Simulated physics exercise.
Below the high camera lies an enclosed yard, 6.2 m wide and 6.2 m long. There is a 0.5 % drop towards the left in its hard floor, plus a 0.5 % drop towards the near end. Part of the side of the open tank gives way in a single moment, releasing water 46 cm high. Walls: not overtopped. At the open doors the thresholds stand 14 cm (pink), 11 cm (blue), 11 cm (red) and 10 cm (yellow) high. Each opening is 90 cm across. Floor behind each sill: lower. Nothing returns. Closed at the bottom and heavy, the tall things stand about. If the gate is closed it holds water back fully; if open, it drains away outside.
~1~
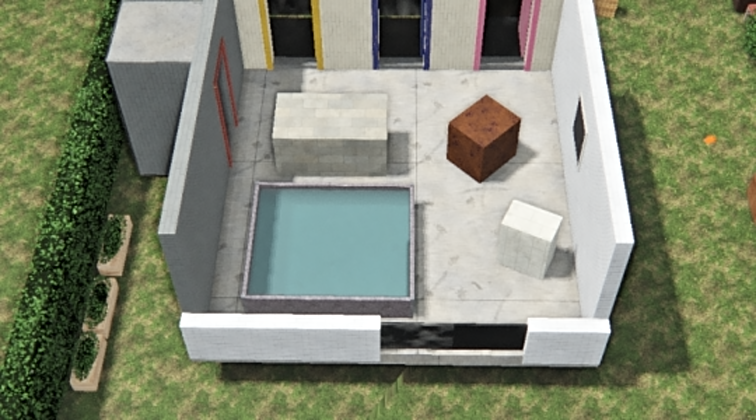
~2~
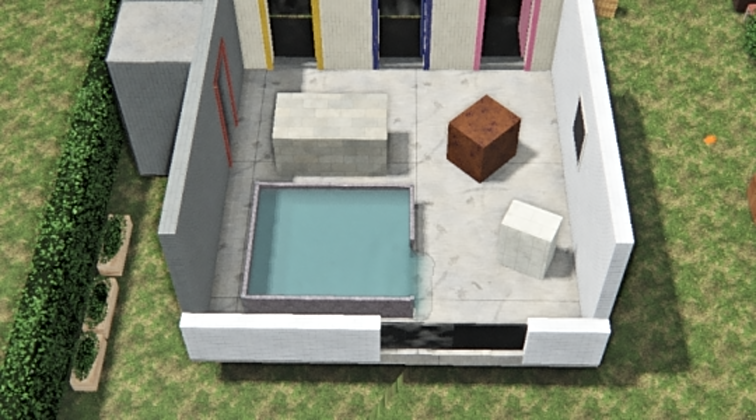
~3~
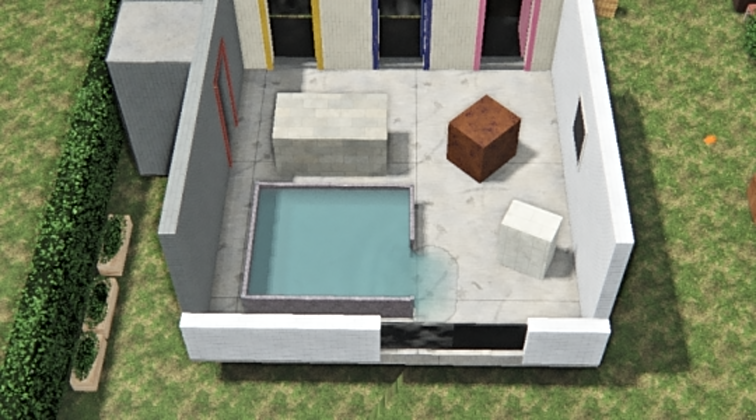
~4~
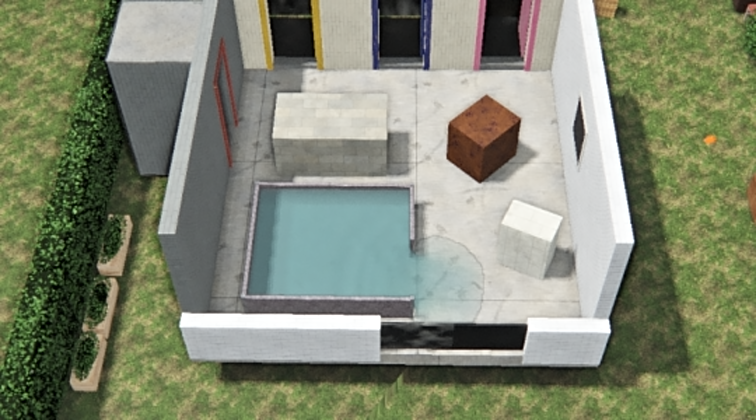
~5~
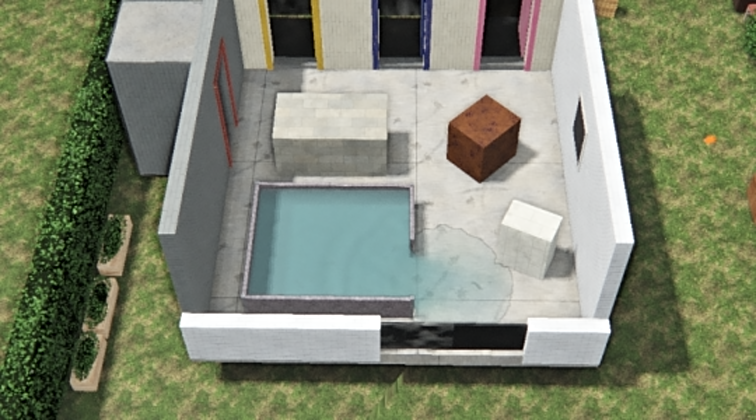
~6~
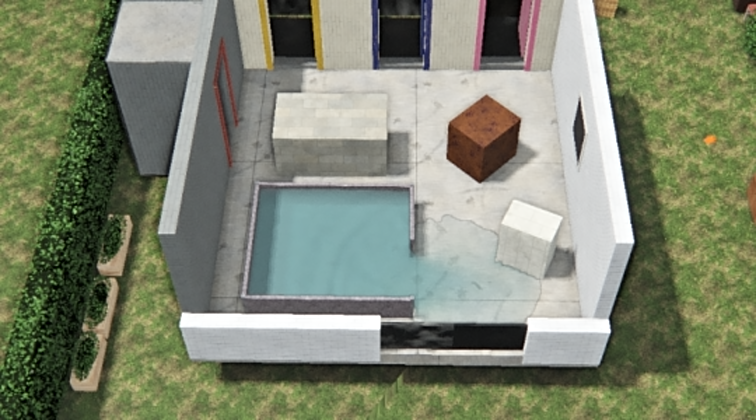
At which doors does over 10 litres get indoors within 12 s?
As I see it, at the pink door I expect the water to hold within the limit, at the blue door I expect the water to hold within the limit, at the red door I expect the water to hold within the limit, at the yellow door I expect the water to hold within the limit.
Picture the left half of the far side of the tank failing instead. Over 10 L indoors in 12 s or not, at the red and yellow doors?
Well, against that limit, at red it's too much, and at yellow it's too much.
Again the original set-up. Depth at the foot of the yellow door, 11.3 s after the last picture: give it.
I'd put it at around 10.5 cm deep.
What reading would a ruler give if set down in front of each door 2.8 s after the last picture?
You'd get pink at 0 cm, blue at 0 cm, red at 0 cm, and yellow at 0 cm.
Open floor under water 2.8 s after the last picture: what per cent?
Close to 35 in a hundred.
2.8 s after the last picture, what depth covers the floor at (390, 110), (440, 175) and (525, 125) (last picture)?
0, 2, 2 cm.
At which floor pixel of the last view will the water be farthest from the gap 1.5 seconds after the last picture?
That would be close to (563, 171).
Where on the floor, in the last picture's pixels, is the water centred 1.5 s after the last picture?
Near (385, 269).
Then, 0.7 s after the last picture water covers 20 % of the floor and is deepest (28 cm) near (584, 343); pink door not reached, blue door not reached, red door not reached, yellow door not reached.
Then, 1.5 s after the last picture water covers 25 % of the floor and is deepest (39 cm) near (549, 323); pink door not reached, blue door not reached, red door not reached, yellow door not reached.
Then, 2.8 s after the last picture water covers 35 % of the floor and is deepest (32 cm) near (568, 295); pink door not reached, blue door not reached, red door not reached, yellow door not reached.
Then, 6.3 s after the last picture water covers 75 % of the floor and is deepest (22 cm) near (206, 338); pink door 10 cm at the sill, 4 L in, blue door 3 cm at the sill, 0 L in, red door not reached, yellow door not reached.
Then, 11.3 s after the last picture water covers 100 % of the floor and is deepest (14 cm) near (228, 184); pink door 8 cm at the sill, 4 L in, blue door 9 cm at the sill, 0 L in, red door 12 cm at the sill, 3 L in, yellow door 11 cm at the sill, 1 L in.
